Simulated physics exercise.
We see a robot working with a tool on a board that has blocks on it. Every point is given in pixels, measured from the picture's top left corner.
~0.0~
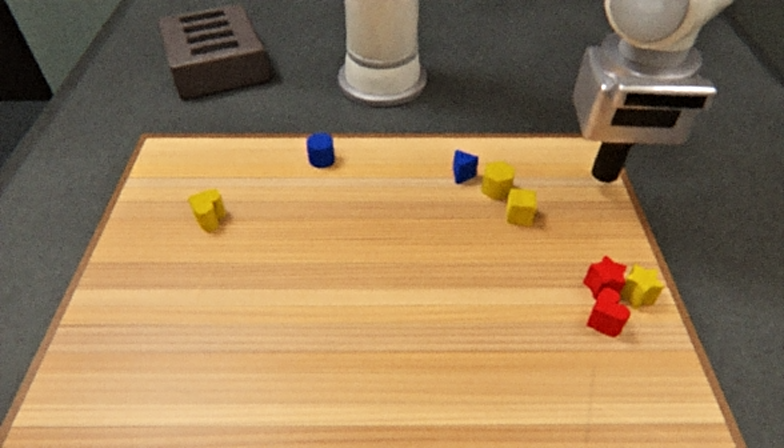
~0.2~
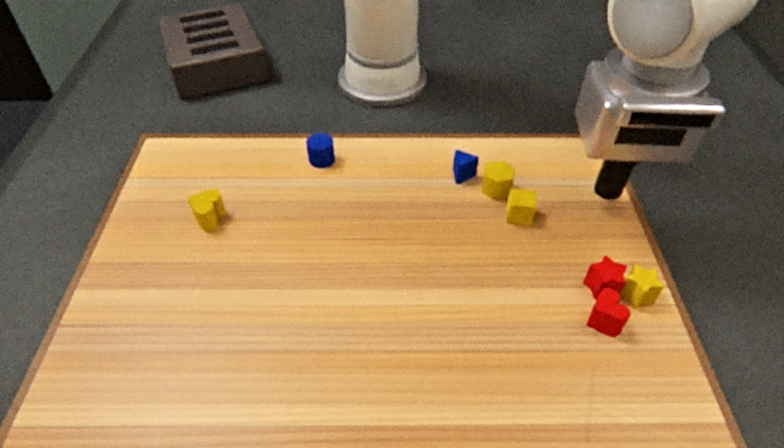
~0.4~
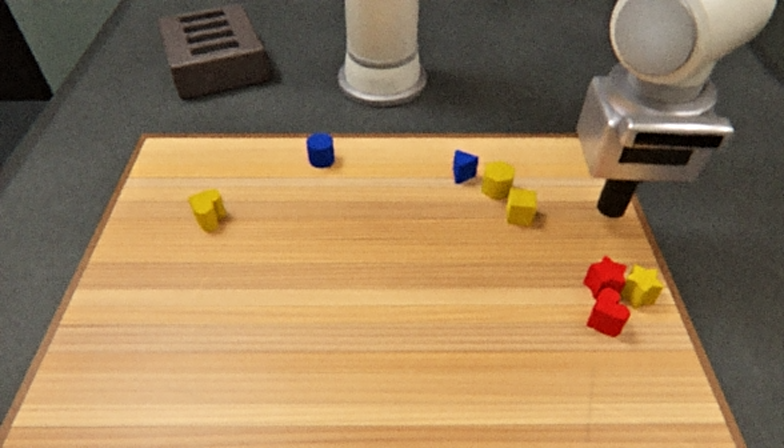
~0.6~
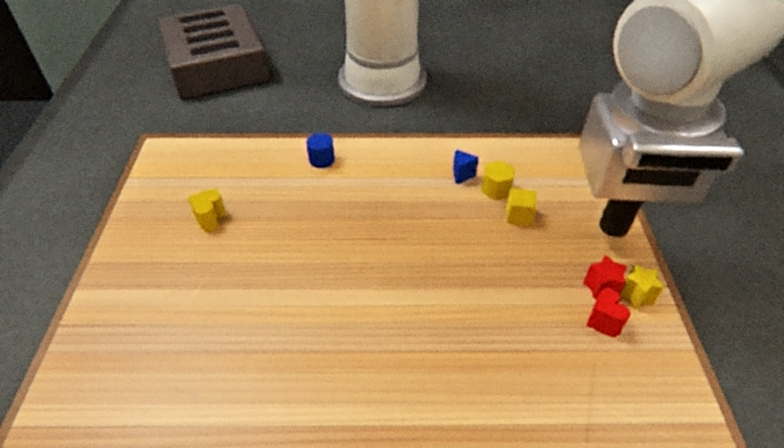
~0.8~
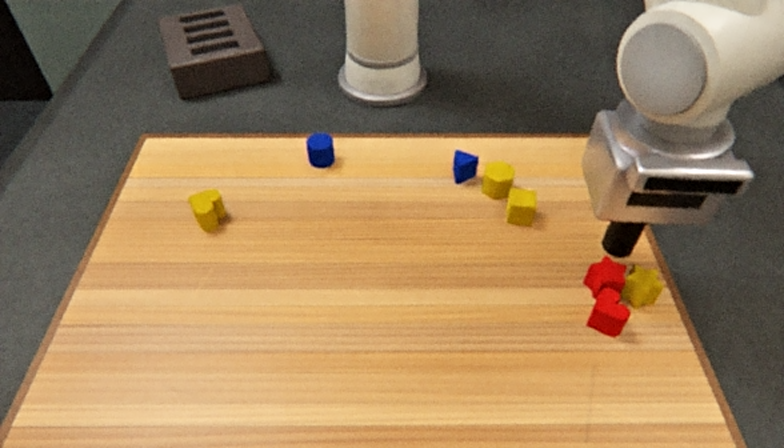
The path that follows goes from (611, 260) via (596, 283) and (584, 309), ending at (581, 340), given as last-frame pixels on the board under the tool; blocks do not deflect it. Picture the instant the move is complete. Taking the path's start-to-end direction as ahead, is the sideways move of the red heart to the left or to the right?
It moves over to the left.
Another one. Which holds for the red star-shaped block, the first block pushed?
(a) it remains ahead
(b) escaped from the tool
a
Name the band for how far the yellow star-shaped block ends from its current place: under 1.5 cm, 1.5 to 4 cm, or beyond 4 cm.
It moves less than 1.5 cm.
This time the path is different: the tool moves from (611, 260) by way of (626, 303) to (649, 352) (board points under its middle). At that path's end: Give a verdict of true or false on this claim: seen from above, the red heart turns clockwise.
That claim is false.
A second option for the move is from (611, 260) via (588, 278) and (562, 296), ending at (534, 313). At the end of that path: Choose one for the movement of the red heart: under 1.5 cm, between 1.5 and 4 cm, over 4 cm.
Travels 1.5 to 4 cm.
The first path, step by step. One third of the way, tool at (601, 270); red star-shaped block at (599, 286), turned 15° anticlockwise; red heart at (613, 315), turned 30° anticlockwise.
Two thirds of the way, tool at (590, 297); red star-shaped block at (585, 315); red heart at (615, 334), turned 115° anticlockwise.
At the end, tool at (587, 328); red star-shaped block at (579, 347); red heart at (618, 351), turned 175° anticlockwise; yellow star-shaped block in place.
